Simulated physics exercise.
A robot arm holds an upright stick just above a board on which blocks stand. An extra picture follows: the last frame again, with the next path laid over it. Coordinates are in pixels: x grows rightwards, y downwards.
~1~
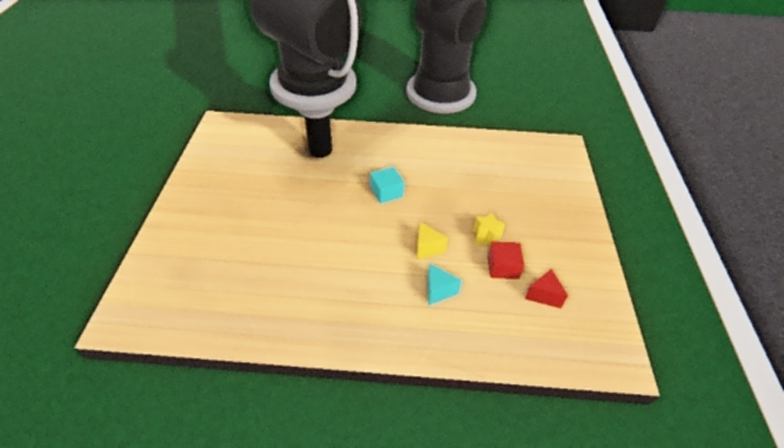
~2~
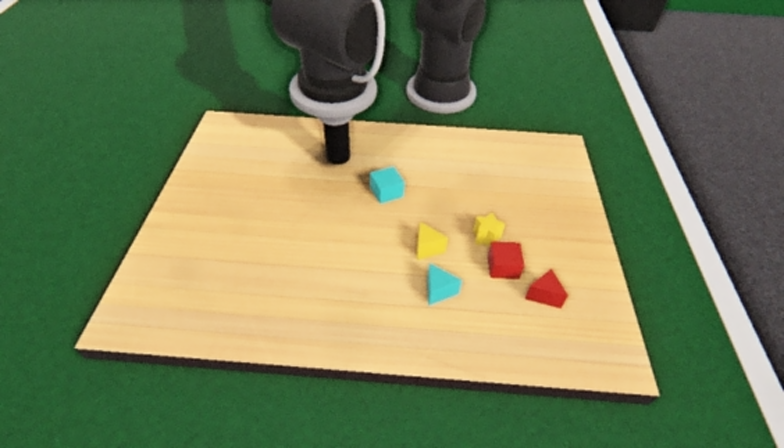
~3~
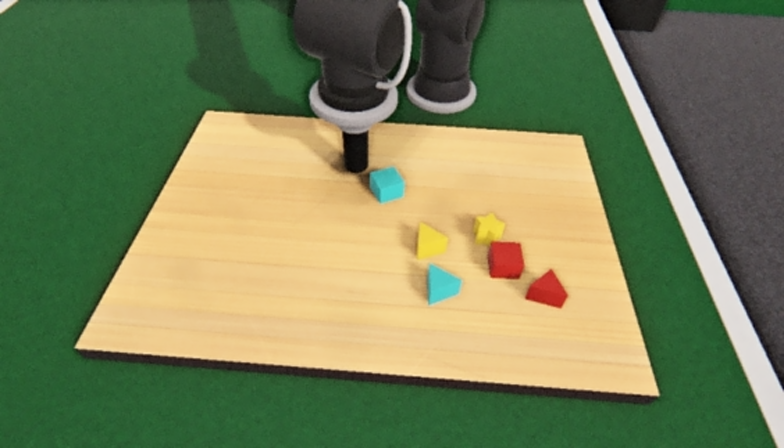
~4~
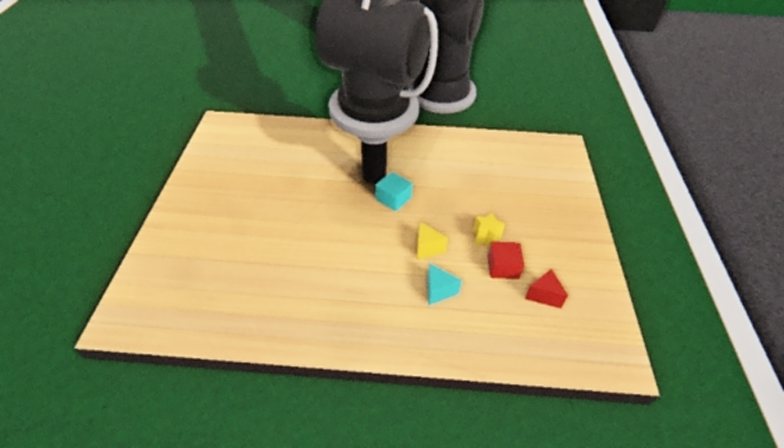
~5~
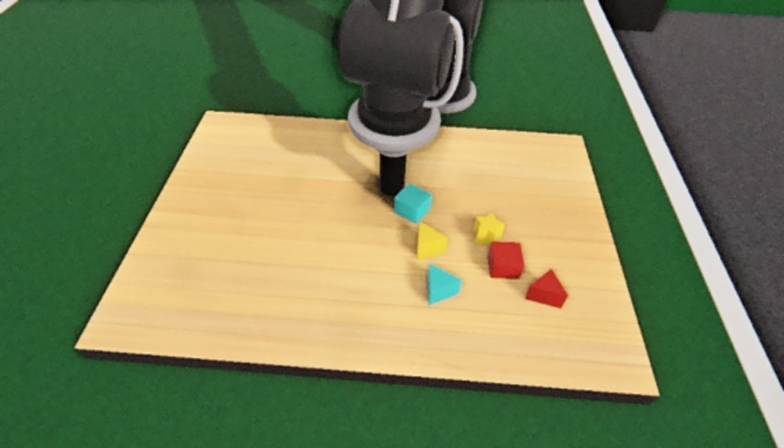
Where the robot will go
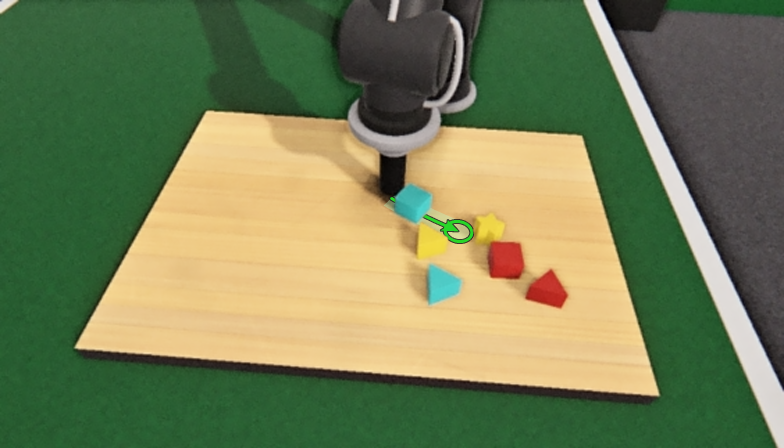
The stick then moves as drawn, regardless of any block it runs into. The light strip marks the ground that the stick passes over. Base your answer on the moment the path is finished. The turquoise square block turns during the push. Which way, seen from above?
Direction: Clockwise.
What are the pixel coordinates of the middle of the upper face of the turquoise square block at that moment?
Expect it around (479, 236).
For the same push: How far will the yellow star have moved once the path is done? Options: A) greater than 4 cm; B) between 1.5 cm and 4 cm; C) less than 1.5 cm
B.
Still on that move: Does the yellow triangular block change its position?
I believe not.
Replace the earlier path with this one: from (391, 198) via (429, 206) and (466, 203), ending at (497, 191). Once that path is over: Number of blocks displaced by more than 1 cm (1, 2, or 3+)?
Count: 1.
The line goes from (391, 198) via (423, 215), ending at (458, 231).
On the path given first. One third of the way, stick at (413, 200); turquoise square block at (435, 208).
Two thirds of the way, stick at (437, 211); turquoise square block at (459, 222), turned 15° clockwise.
At the end, stick at (460, 221); turquoise square block at (479, 236), turned 20° clockwise; yellow triangular block unmoved; yellow star at (503, 227), turned 35° anticlockwise; red square block at (510, 255).
